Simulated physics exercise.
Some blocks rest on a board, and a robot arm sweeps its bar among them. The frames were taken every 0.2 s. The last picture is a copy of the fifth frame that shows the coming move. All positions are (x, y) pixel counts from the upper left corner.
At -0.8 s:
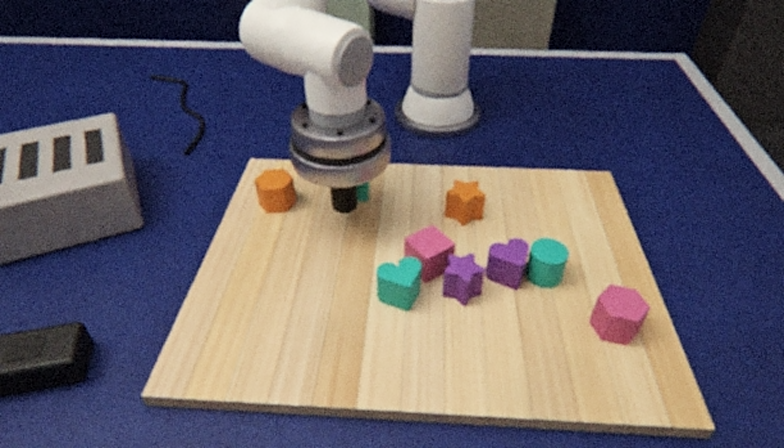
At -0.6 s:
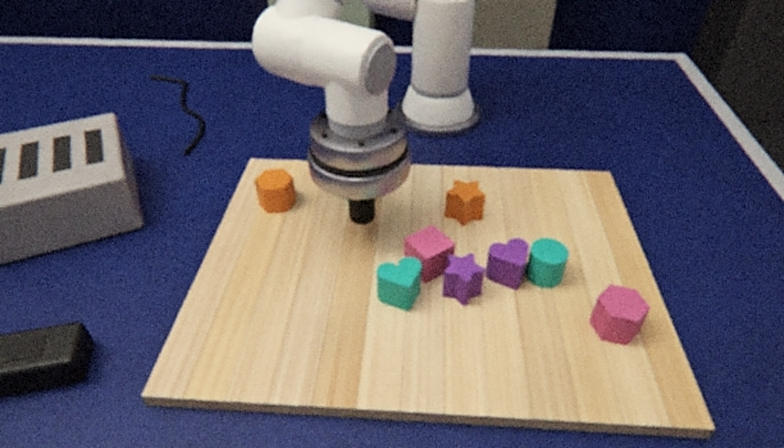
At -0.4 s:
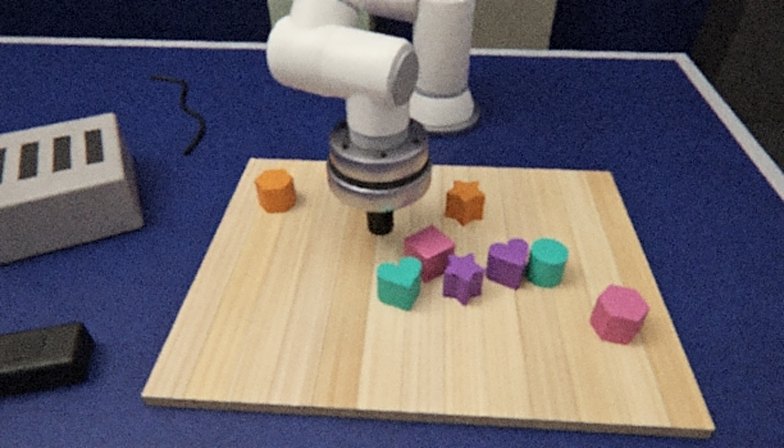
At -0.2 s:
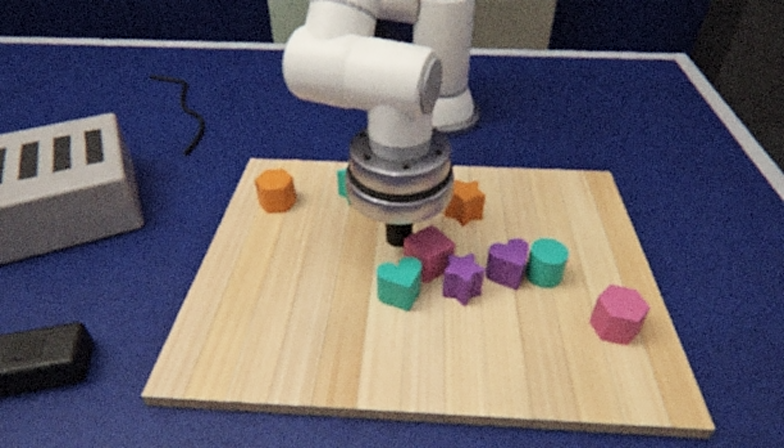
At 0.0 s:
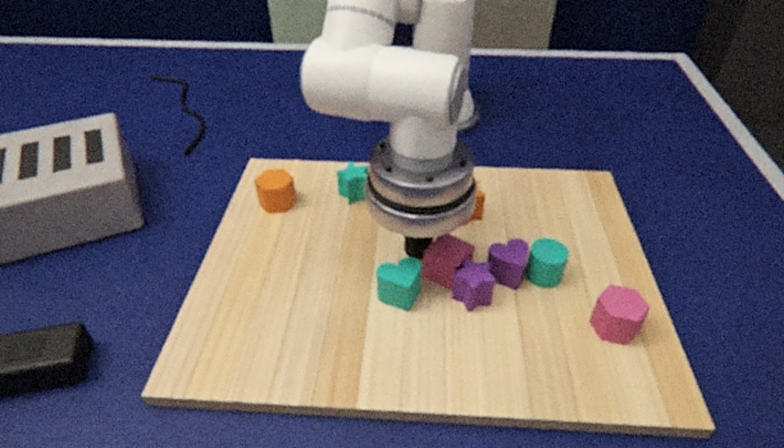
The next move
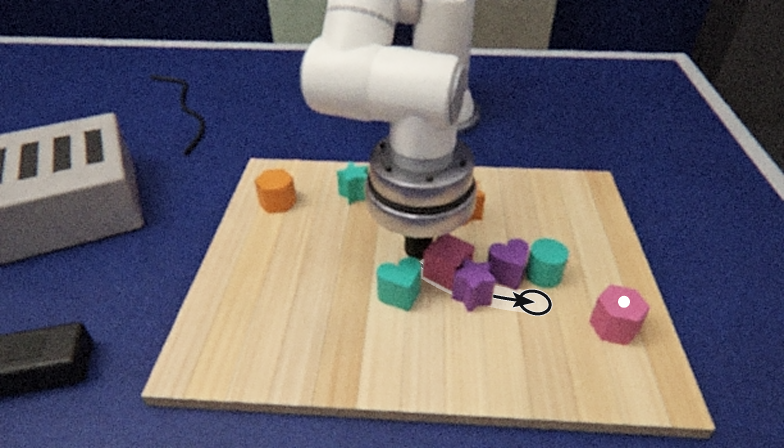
A robot arm lowers its dark-tipped bar toward the viewer and to the right across a wooden board scattered with colourful blocks, at first touching none. It then meets the pink square piece and nudges it right, and the purple star beside it shifts slightly right too, while the other blocks stay still.
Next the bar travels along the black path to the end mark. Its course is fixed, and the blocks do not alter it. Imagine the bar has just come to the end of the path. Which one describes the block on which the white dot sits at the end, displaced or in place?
Here's my answer: The block on which the white dot sits remains in position.
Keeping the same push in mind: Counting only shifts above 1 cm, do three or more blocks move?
My answer is yes.
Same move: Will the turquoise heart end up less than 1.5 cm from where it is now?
Final answer: Yes.
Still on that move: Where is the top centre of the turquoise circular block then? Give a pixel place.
I'd place it at (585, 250), taking the centre of its top.
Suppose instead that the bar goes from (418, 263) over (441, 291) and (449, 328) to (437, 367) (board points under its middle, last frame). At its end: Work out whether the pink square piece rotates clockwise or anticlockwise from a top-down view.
Looking down, it rotates anti-clockwise.
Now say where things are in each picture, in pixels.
In the first picture, tip of the bar (345, 207), middles of tops, turquoise heart (401, 271), pink square piece (430, 241), purple star (464, 266), purple heart (511, 250), turquoise circular block (550, 250), pink hexagon (624, 302).
In the second picture, bar (362, 217), nothing pushed.
In the third picture, bar (381, 229), nothing pushed.
In the fourth picture, bar (399, 240), nothing pushed.
In the fifth picture, bar (418, 251), turquoise heart (401, 271), pink square piece (450, 248), purple star (475, 272), purple heart (511, 250), turquoise circular block (550, 250), pink hexagon (624, 302).
The line goes from (418, 263) over (451, 282) and (491, 296) to (535, 302); the dot is on the pink hexagon.
The first path, step by step. One third of the way, bar (452, 270); pink square piece (488, 258), turned 45° anticlockwise; purple star (504, 284), turned 50° clockwise; purple heart (526, 248); turquoise circular block (563, 251).
Two thirds of the way, bar (493, 284); pink square piece (527, 258), turned 90° anticlockwise; purple star (526, 295), turned 105° clockwise; purple heart (547, 239); turquoise circular block (582, 250).
At the end, bar (538, 291); turquoise heart unmoved; pink square piece (544, 253), turned 110° anticlockwise; purple star (538, 300), turned 145° clockwise; purple heart (551, 232); turquoise circular block (586, 249); pink hexagon unmoved.
